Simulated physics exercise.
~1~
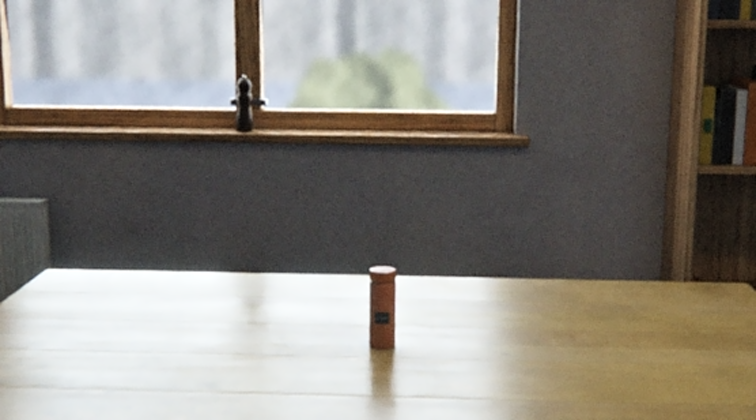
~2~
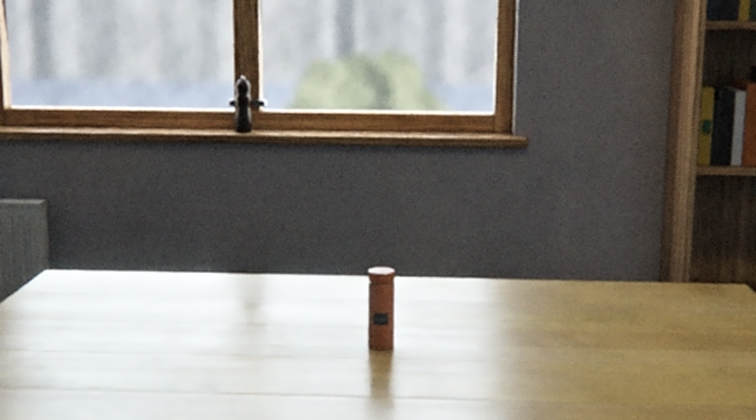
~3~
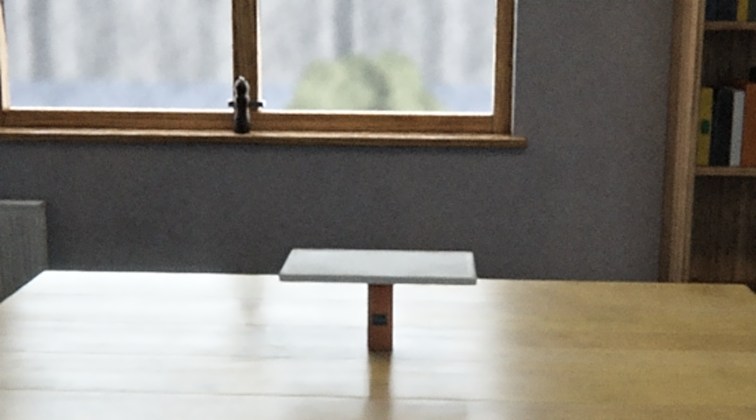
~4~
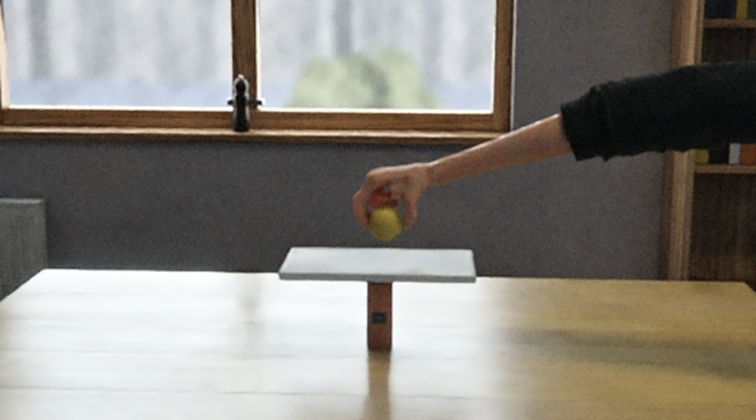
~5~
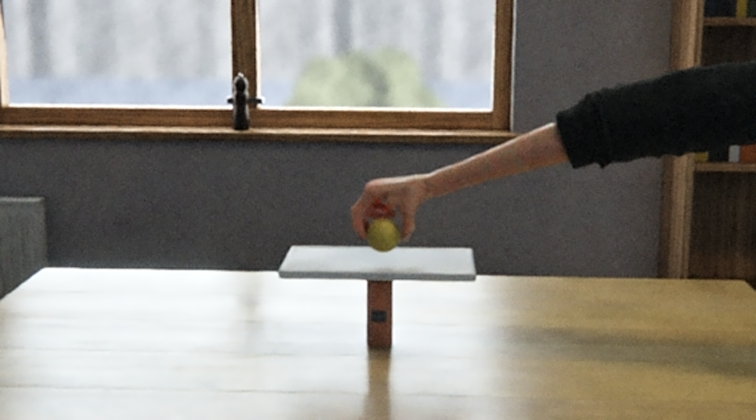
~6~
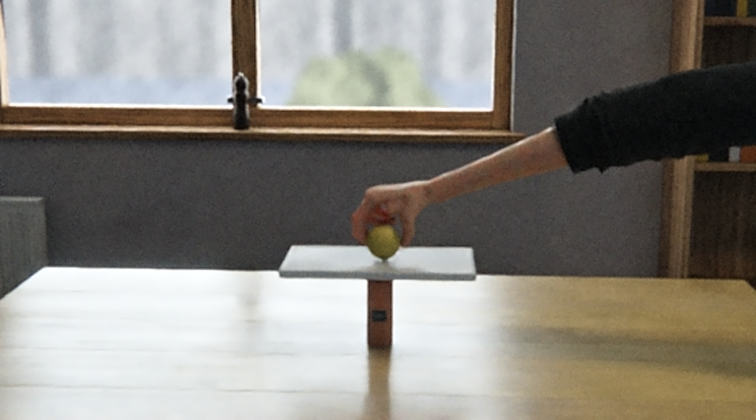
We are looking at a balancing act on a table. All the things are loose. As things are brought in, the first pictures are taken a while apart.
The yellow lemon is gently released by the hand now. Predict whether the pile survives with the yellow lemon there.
It survives.
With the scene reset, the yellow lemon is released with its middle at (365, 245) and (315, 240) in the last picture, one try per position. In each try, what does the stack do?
First release - upright; second release - toppled.
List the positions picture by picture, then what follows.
In the first frame, the last thing is not in view yet.
In the second frame, the last thing is not in view yet.
In the third frame, the last thing is not in view yet; white lid (380, 266).
The fourth frame shows coming down; yellow lemon (385, 224); white lid (379, 265).
The fifth frame shows coming down; yellow lemon (383, 235); white lid (379, 263).
The sixth frame shows set down, still held; yellow lemon (383, 242); white lid (380, 262).
Then, 0.20 s after the last picture, nothing has stirred.
Then, 0.50 s after the last picture, yellow lemon resting near (383, 243).
At rest, all 3 in place. Seen from the same camera at the end, yellow lemon near (383, 243). The stack stays up.
